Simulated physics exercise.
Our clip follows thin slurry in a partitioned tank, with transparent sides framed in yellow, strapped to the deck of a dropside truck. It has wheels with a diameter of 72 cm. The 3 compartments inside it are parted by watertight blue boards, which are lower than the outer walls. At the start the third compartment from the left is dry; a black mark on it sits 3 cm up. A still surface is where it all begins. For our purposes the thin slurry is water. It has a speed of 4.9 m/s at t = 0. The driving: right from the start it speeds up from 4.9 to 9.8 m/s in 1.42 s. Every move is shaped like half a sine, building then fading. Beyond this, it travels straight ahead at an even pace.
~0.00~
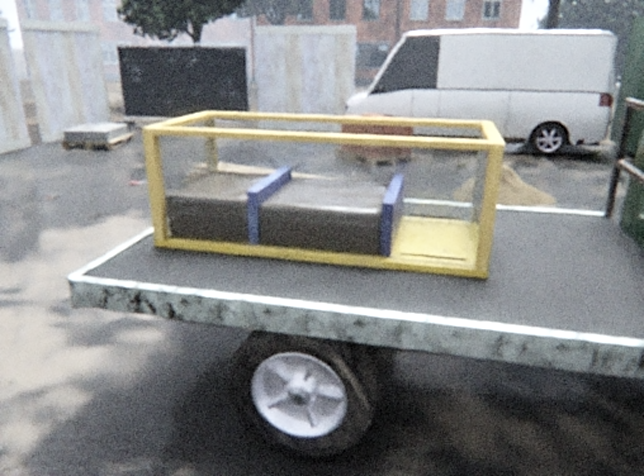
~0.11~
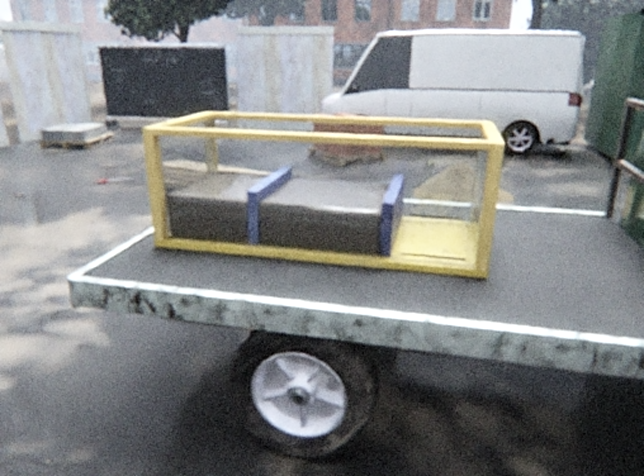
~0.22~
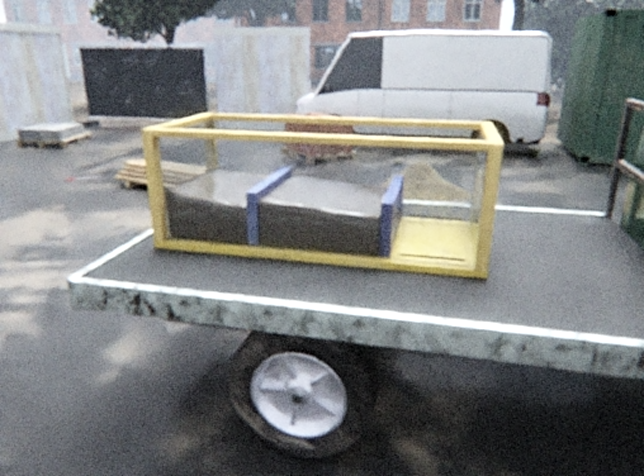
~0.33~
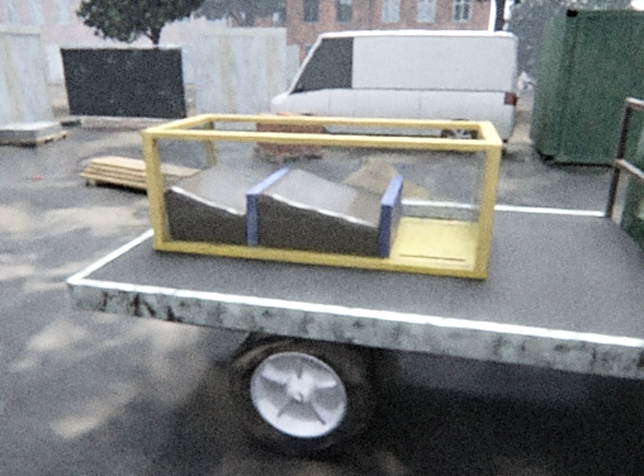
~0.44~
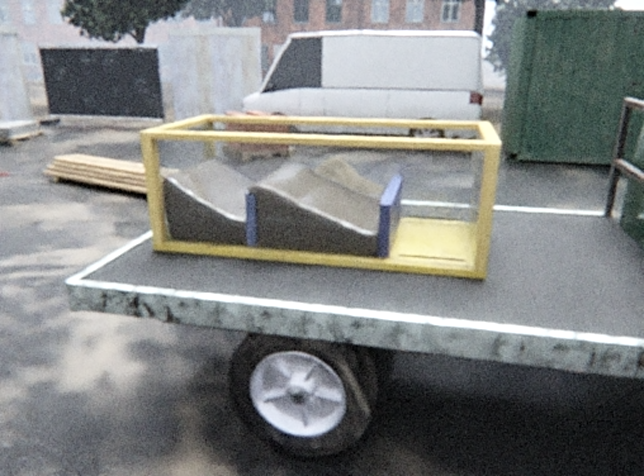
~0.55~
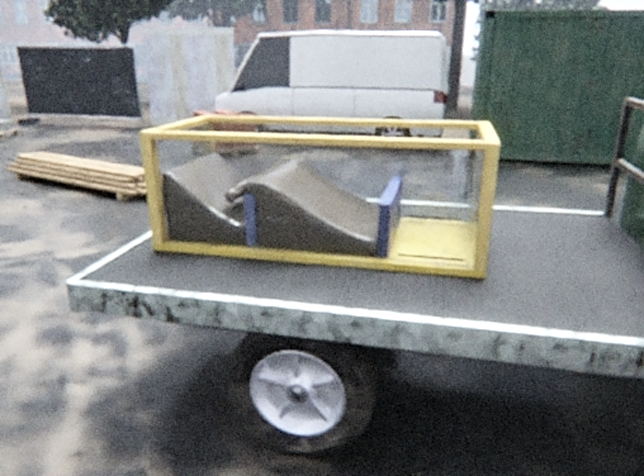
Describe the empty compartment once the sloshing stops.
It is still empty.
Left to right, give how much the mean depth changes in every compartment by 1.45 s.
In cm: 10 up, 7 down, 0.
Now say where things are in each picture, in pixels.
The first picture shows levels, left to right, (207, 194), (322, 202), dry; board top at (252, 192) and (388, 204); the front is on the right, levels are read along the near wall; a wheel hub at (296, 402).
The second picture shows levels, left to right, (207, 194), (322, 202), dry.
The third picture shows levels, left to right, (207, 194), (321, 204), dry.
The fourth picture shows levels, left to right, (206, 196), (321, 205), dry.
The fifth picture shows levels, left to right, (205, 195), (320, 206), dry.
The sixth picture shows levels, left to right, (205, 196), (319, 210), dry; a wheel hub at (295, 400).
Then, 0.95 s in, the compartments hold 32, 19, 0 cm, left to right.
Then, 1.45 s in, the compartments hold 34, 17, 0 cm, left to right.
Then, 1.95 s in, the compartments hold 32, 18, 0 cm, left to right.
Then, 4.41 s in, the compartments hold 30, 20, 0 cm, left to right.
